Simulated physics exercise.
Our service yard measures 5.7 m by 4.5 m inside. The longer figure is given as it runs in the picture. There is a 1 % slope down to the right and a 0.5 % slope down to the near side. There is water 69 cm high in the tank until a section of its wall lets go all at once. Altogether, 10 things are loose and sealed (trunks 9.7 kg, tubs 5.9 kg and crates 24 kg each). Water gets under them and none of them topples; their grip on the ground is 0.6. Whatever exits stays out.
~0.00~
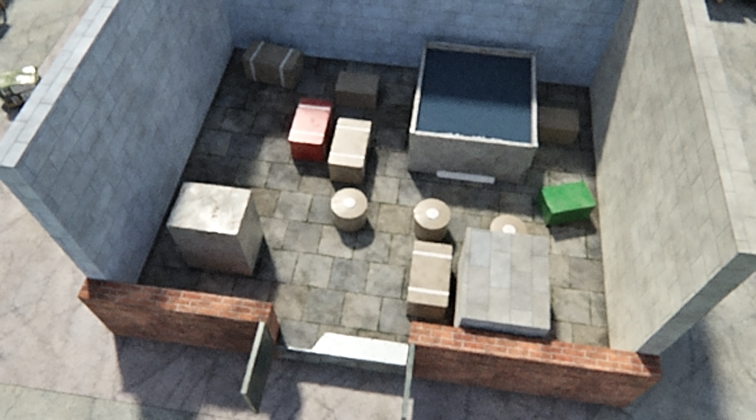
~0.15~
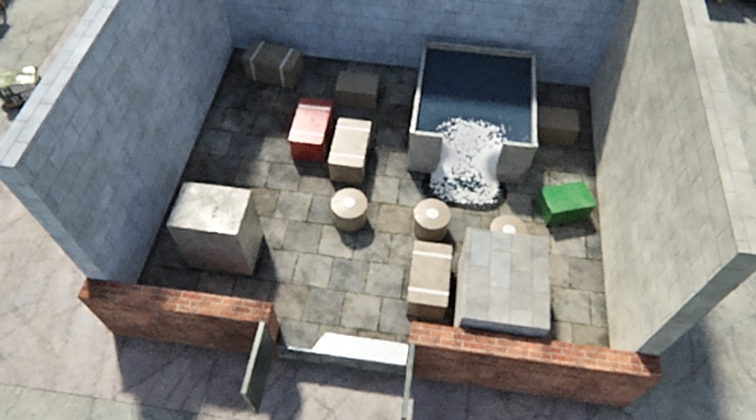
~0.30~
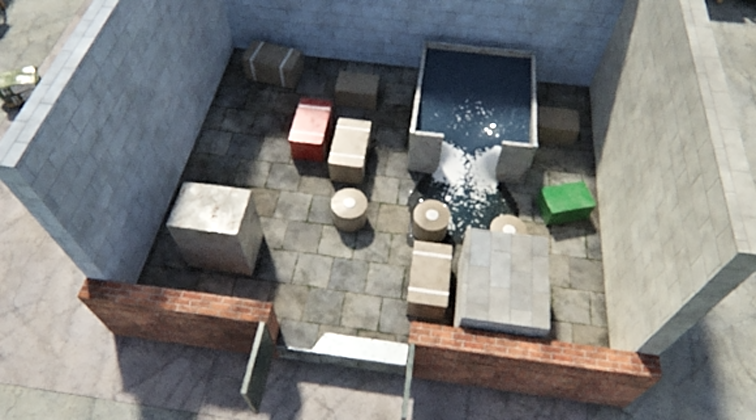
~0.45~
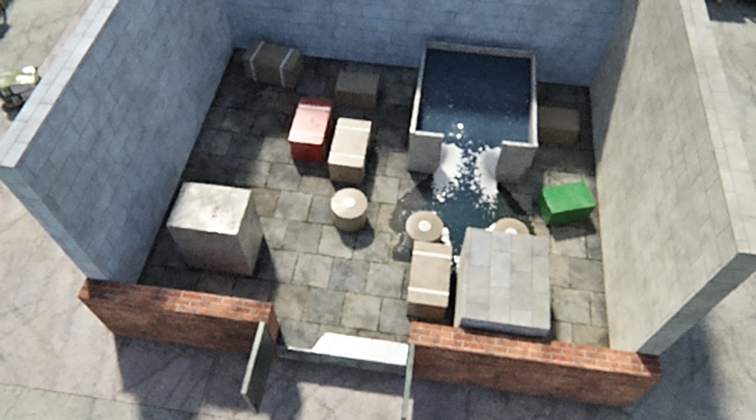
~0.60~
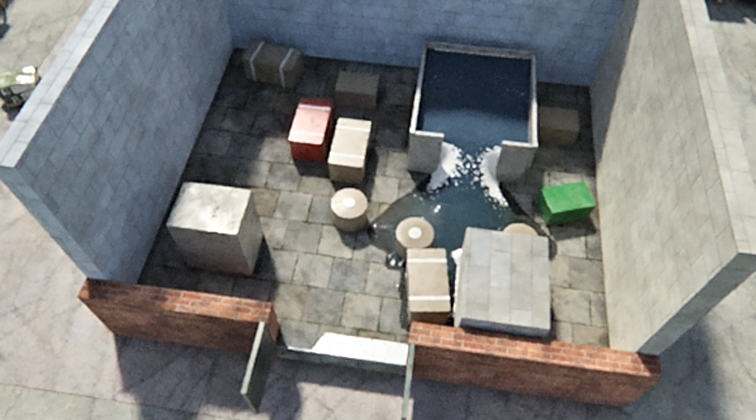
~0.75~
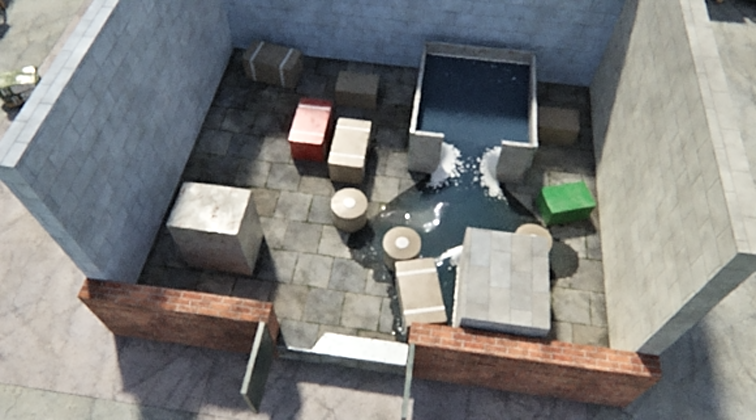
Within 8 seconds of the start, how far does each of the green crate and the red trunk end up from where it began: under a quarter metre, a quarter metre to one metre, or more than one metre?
In order: My guess is the green crate shifts a moderate distance. My guess is the red trunk remains near its start.
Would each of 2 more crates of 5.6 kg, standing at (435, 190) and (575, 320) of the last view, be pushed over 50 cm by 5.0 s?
Order kept: Exceeds it, exceeds it.
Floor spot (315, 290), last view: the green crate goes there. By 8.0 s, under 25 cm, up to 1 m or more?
Observed: Object shuffles over a little.
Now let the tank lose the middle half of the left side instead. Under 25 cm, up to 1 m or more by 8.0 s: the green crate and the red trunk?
Outcome - green crate: No real movement, red trunk: Long-distance displacement.
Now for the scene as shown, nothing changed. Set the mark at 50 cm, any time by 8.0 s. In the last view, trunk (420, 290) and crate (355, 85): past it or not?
First one went too far, second one stayed inside.
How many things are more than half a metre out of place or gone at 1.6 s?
Answer: 3.
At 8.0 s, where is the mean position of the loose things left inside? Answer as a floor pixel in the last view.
I'd put it around (387, 155).
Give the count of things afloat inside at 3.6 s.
By my count, 2.
After 1.6 s the green crate is near (568, 196), 0.0 m from its start, aground; the red trunk is near (311, 120), 0.0 m from its start, aground; 0 of 10 are out; 1 afloat.
After 3.6 s the green crate is near (558, 183), 0.2 m from its start, aground; the red trunk is near (311, 120), 0.0 m from its start, aground; 1 of 10 are out; 2 afloat.
After 5.6 s the green crate is near (550, 171), 0.4 m from its start, afloat; the red trunk is near (311, 120), 0.0 m from its start, aground; 1 of 10 are out; 2 afloat.
After 8.0 s the green crate is near (546, 170), 0.5 m from its start, aground; the red trunk is near (311, 120), 0.0 m from its start, aground; 1 of 10 are out; 2 afloat.
